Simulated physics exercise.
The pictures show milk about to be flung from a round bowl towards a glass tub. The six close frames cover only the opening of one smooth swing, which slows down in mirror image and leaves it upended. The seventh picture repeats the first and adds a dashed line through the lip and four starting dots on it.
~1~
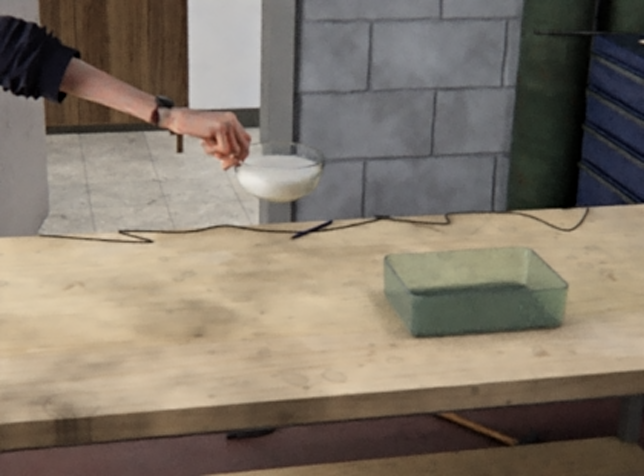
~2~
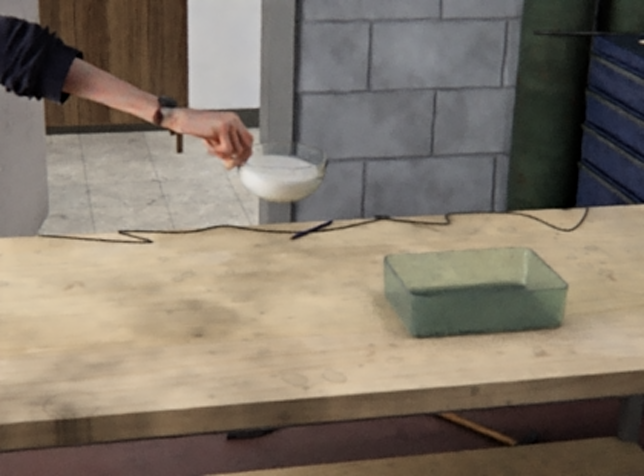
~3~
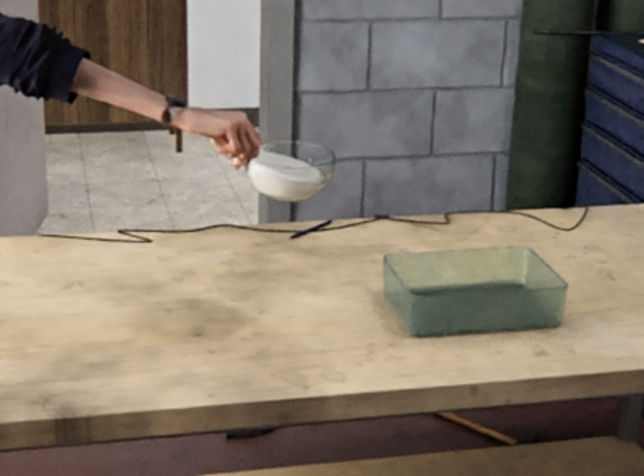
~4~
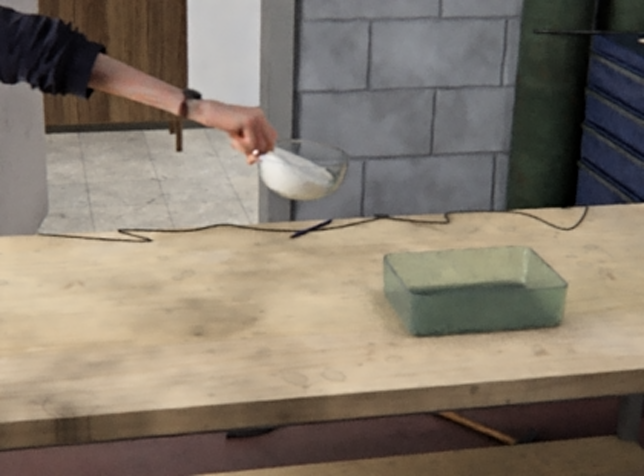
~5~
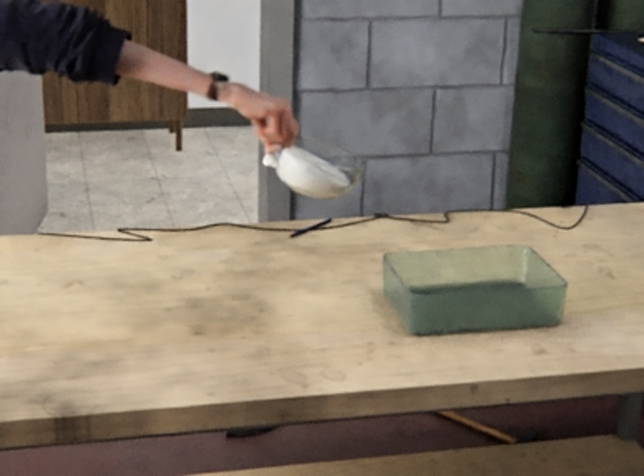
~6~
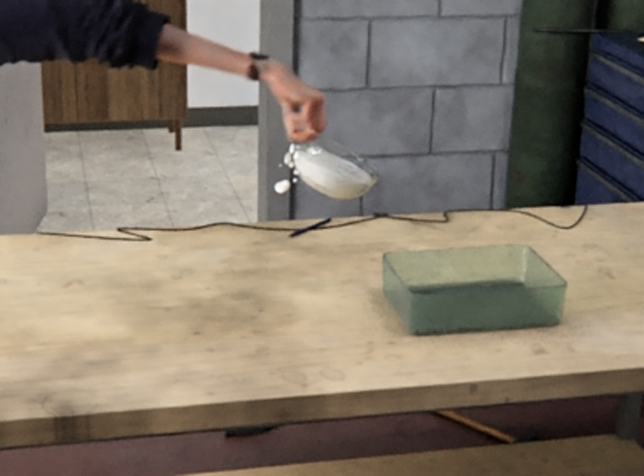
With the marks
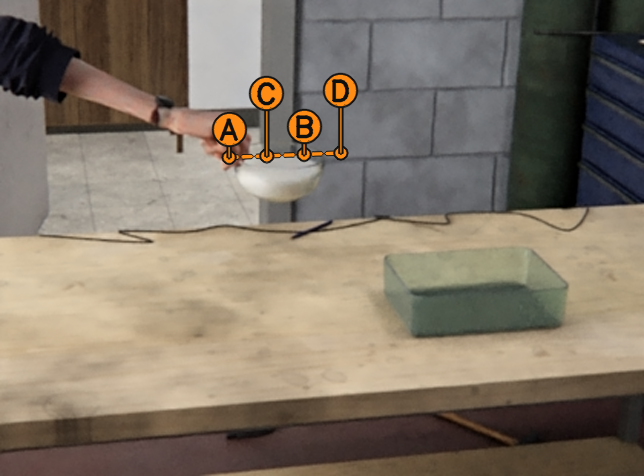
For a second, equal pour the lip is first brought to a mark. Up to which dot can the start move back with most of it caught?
Place C.
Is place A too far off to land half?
Yes.
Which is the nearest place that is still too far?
It is A.
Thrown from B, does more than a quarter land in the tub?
Yes.
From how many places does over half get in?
Three of the four.
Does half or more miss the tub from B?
No.
In orange, A at (229, 157); B at (304, 154); C at (266, 155); D at (340, 152).
For place A, about 32 % lands in the tub, 62 % falls short and 5 % goes beside or beyond.
For place B, about 75 % lands in the tub, 8 % falls short and 17 % goes beside or beyond.
For place C, about 64 % lands in the tub, 22 % falls short and 14 % goes beside or beyond.
For place D, about 70 % lands in the tub, 7 % falls short and 24 % goes beside or beyond.
